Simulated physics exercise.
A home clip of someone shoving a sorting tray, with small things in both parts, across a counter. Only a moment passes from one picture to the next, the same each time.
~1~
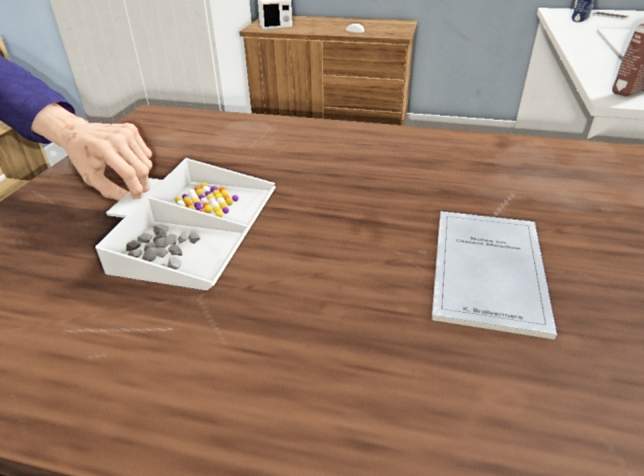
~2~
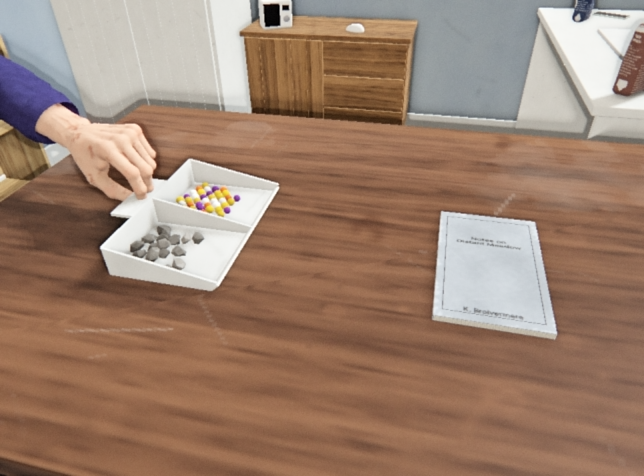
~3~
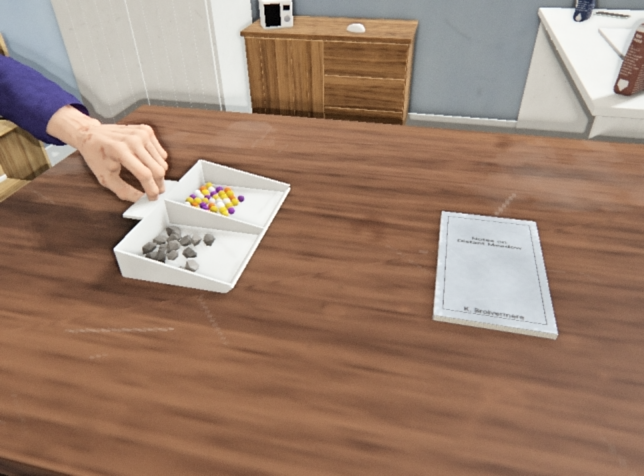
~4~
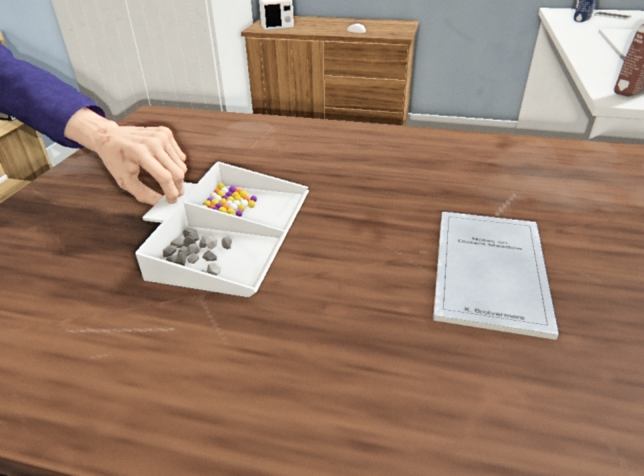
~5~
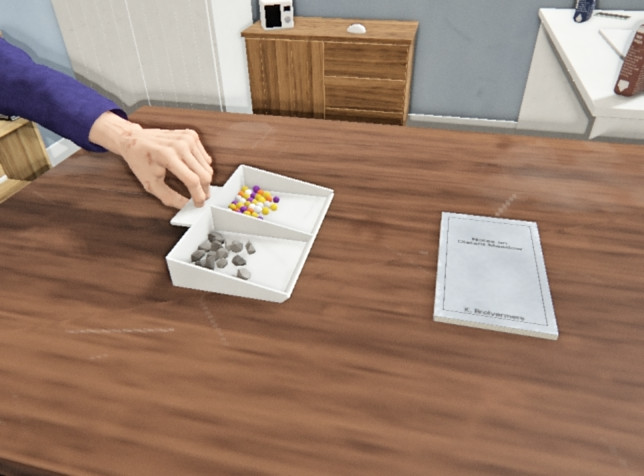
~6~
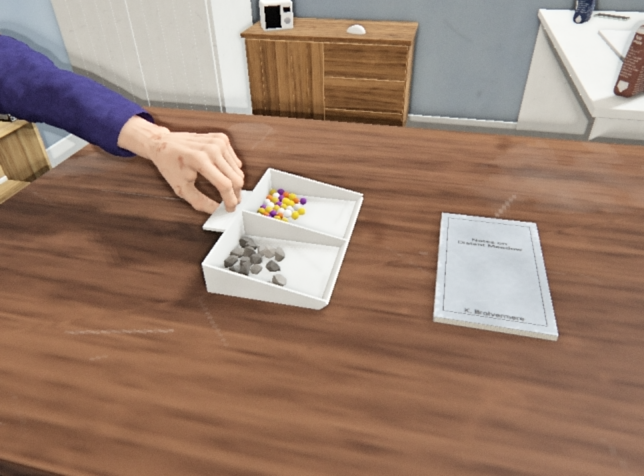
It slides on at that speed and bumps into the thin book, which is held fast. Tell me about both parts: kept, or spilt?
Here the nearer handful is held by the rim, and the farther handful partly spills out.
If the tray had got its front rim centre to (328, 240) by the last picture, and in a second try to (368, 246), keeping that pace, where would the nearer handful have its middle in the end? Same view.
Around (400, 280) in the first try, (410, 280) in the second.
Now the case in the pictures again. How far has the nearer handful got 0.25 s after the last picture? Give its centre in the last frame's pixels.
Roughly at (401, 281).
Then, 0.07 s on from there, tray still sliding, front rim near (389, 248); nearer handful all inside; farther handful all inside.
Then, 0.25 s on from there, tray stopped at the thin book; nearer handful all inside, moved towards the front rim; farther handful all inside, moved towards the front rim.
Then, 0.46 s on from there, tray stopped at the thin book; nearer handful all inside, moved towards the front rim; farther handful near a third out of the tray.
In the end, tray stopped at the thin book; nearer handful all inside, moved towards the front rim; farther handful near a third out of the tray.
